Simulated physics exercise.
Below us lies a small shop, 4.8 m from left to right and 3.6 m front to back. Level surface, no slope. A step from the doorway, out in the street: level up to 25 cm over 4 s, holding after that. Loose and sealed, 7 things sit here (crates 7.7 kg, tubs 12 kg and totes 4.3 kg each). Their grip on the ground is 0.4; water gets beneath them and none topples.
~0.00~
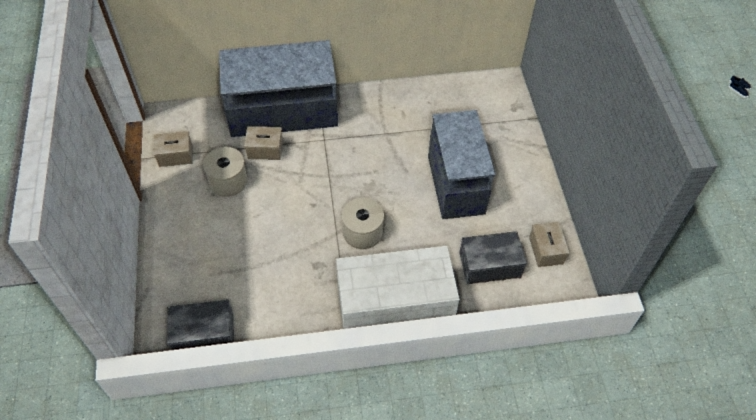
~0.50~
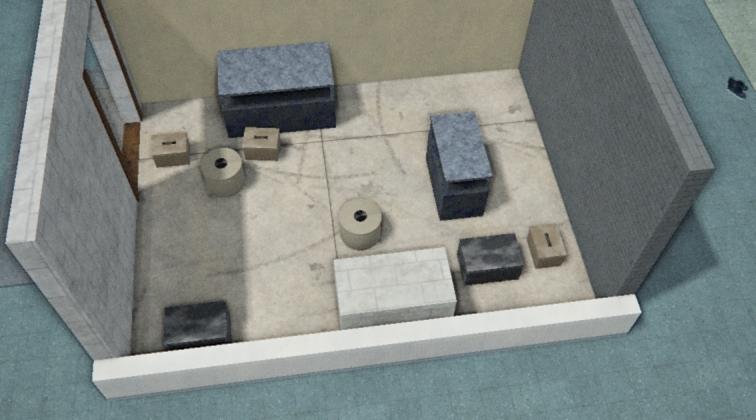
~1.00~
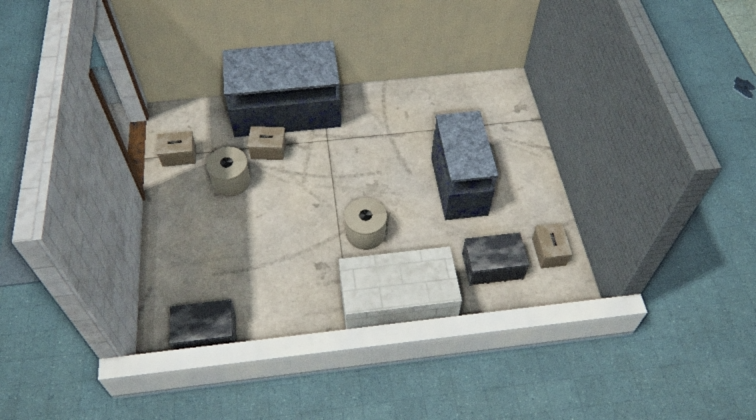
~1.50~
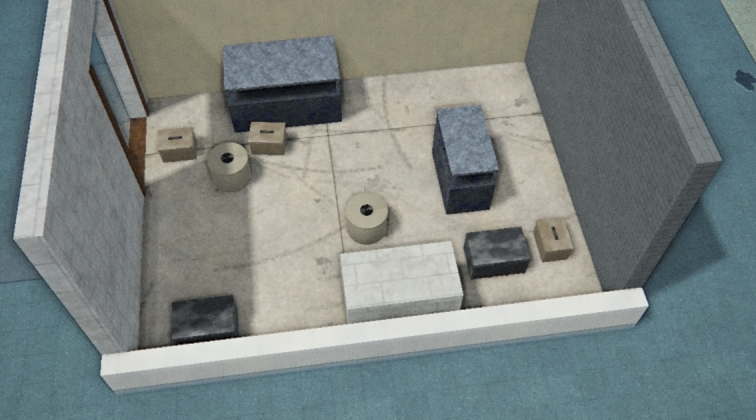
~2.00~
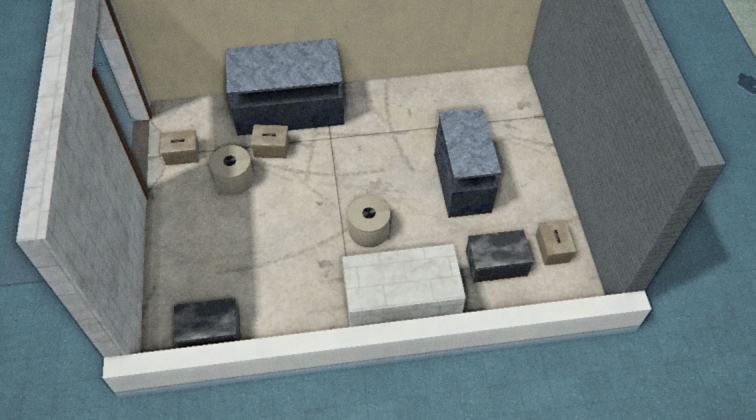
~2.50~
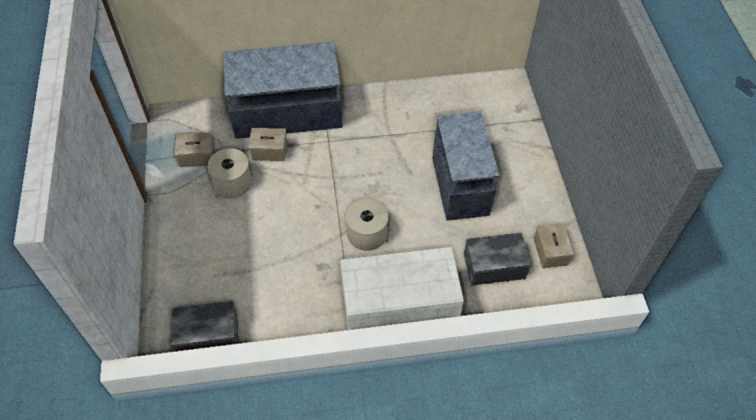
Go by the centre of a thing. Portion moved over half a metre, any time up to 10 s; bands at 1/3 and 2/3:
It will work out to two or more in three.
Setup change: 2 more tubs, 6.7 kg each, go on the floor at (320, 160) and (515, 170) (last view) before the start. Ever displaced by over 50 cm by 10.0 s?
Taking them in order, the first is above the threshold and the second is below the threshold.
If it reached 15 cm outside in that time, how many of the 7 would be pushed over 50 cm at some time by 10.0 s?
In that case the number is 3.
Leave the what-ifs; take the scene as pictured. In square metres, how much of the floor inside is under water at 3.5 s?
2.0 m2.
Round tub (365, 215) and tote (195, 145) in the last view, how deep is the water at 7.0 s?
First about 10 cm, second about 7 cm.
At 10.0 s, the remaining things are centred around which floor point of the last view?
I'd say about (470, 197) in the last view.
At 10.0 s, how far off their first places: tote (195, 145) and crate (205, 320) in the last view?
250 cm and 120 cm respectively.
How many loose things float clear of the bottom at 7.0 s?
At that point I count 4.
After 3.5 s 1 of 7 are over 50 cm from their spots; 1 afloat.
After 4.5 s 3 of 7 are over 50 cm from their spots; 1 afloat.
After 7.0 s 4 of 7 are over 50 cm from their spots; 4 afloat.
After 10.0 s 7 of 7 are over 50 cm from their spots, and 7 have been at some point; 7 afloat.
